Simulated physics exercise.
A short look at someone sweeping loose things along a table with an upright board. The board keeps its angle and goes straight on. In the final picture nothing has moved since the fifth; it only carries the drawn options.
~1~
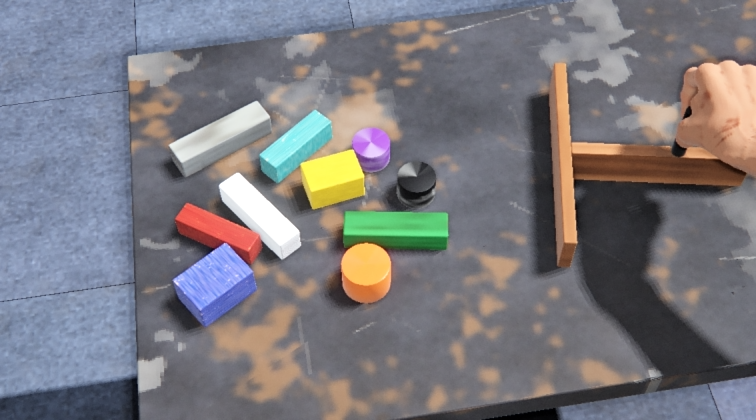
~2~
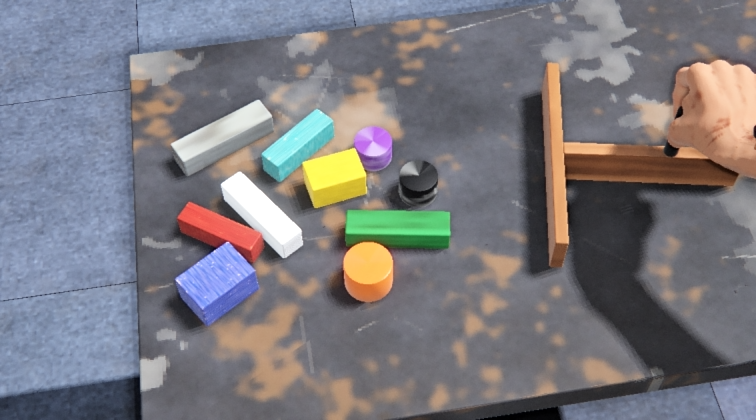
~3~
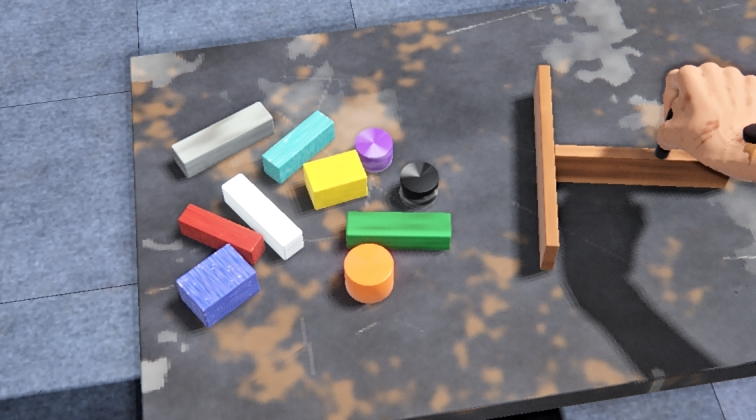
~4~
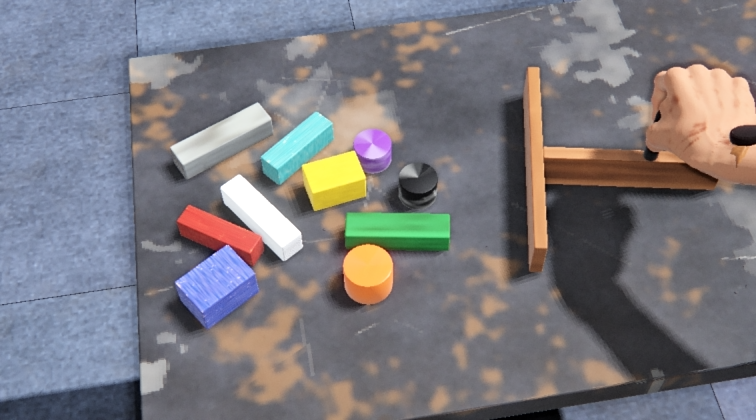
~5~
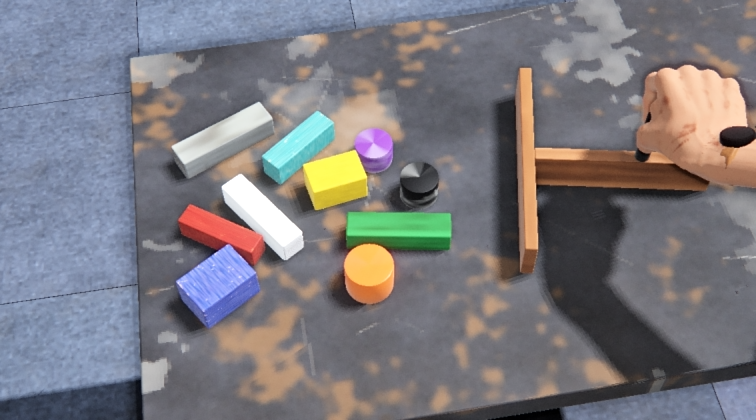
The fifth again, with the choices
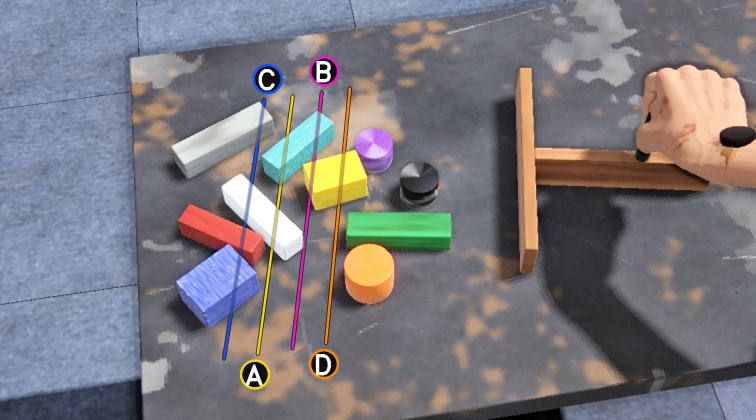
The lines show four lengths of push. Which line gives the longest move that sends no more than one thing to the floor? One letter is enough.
No farther than C.
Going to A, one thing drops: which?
The red bar goes over.
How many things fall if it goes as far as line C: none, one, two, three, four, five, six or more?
One.
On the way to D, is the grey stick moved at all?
By then, no.
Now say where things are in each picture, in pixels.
The first frame shows purple tin (371, 150); orange tin (366, 273); green stick (396, 231).
The second frame shows board (557, 147); white stick (261, 215).
The third frame shows board (549, 150); blue block (219, 285).
The fourth frame shows board (537, 152); black tin (418, 187).
The fifth frame shows board (528, 152); turquoise bar (299, 147); purple tin (374, 151); orange tin (369, 274).
On the marked copy, A at (277, 213); B at (308, 209); C at (246, 218); D at (339, 205).
Taking C. A third of the way, board (428, 167); green stick (368, 234); black tin (402, 186).
Two thirds of the way, board (327, 181); red bar (168, 227); blue block (214, 288).
When it is over, board (247, 192); red bar over the edge; white stick (150, 200); one fallen.
As for the rest, A is within the limit but short; B is within the limit but short; D is within the limit but short.
